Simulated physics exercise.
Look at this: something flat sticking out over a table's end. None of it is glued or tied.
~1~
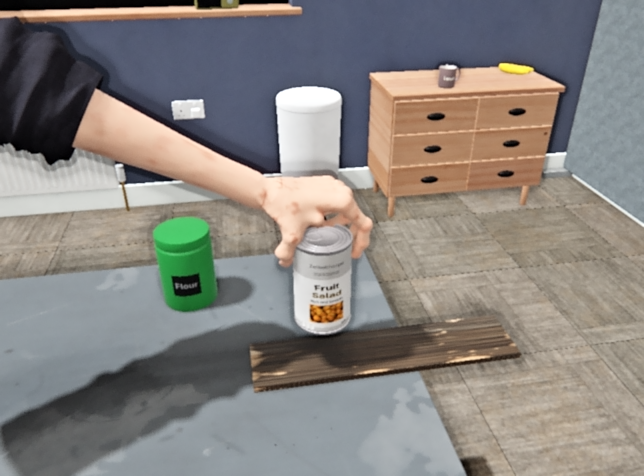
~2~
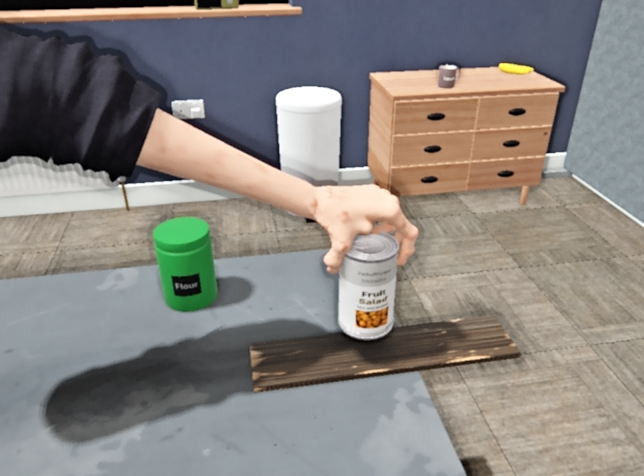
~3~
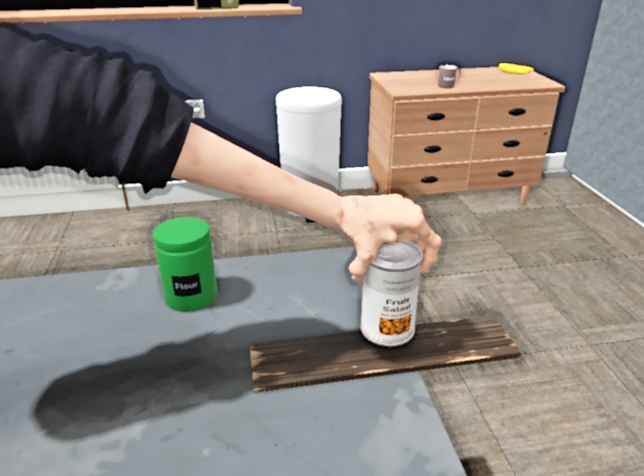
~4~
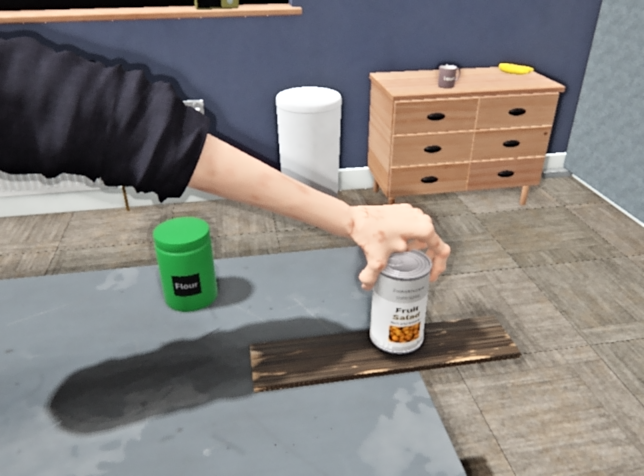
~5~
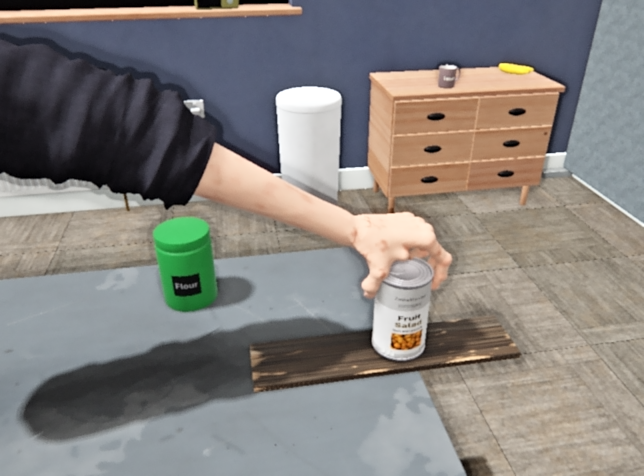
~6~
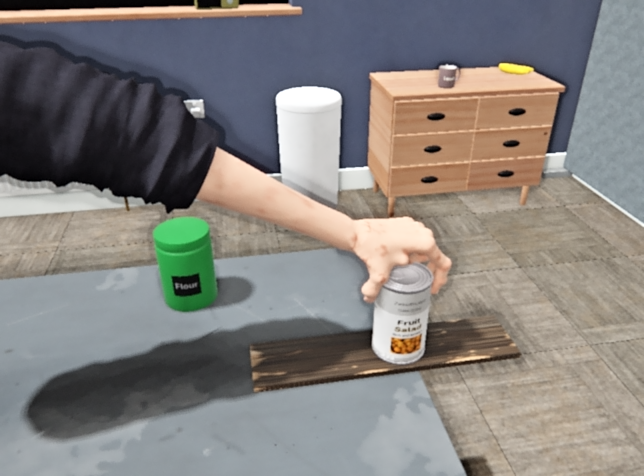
On a grey tabletop in a room, a hand moves a white tin rightward and lowers it onto a dark plank.
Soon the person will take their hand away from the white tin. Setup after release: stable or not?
Oh, it rests there quite happily.
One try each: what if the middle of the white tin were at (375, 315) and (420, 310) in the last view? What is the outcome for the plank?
Stays put, then stays put.
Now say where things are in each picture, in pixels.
The first frame shows coming down; white tin (322, 278); black plank (384, 351).
The second frame shows coming down; white tin (367, 285); black plank (384, 351).
The third frame shows coming down; white tin (390, 292); black plank (384, 351).
The fourth frame shows coming down; white tin (399, 301); black plank (384, 351).
The fifth frame shows coming down; white tin (401, 308); black plank (384, 351).
The sixth frame shows in place under the hand; white tin (401, 312); black plank (384, 351).
Then, 0.80 s after the last picture, nothing has stirred.
Then, 1.70 s after the last picture, white tin resting near (401, 313).
At rest, all 3 in place. Seen from the same camera at the end, white tin near (401, 313). The plank keeps its balance.
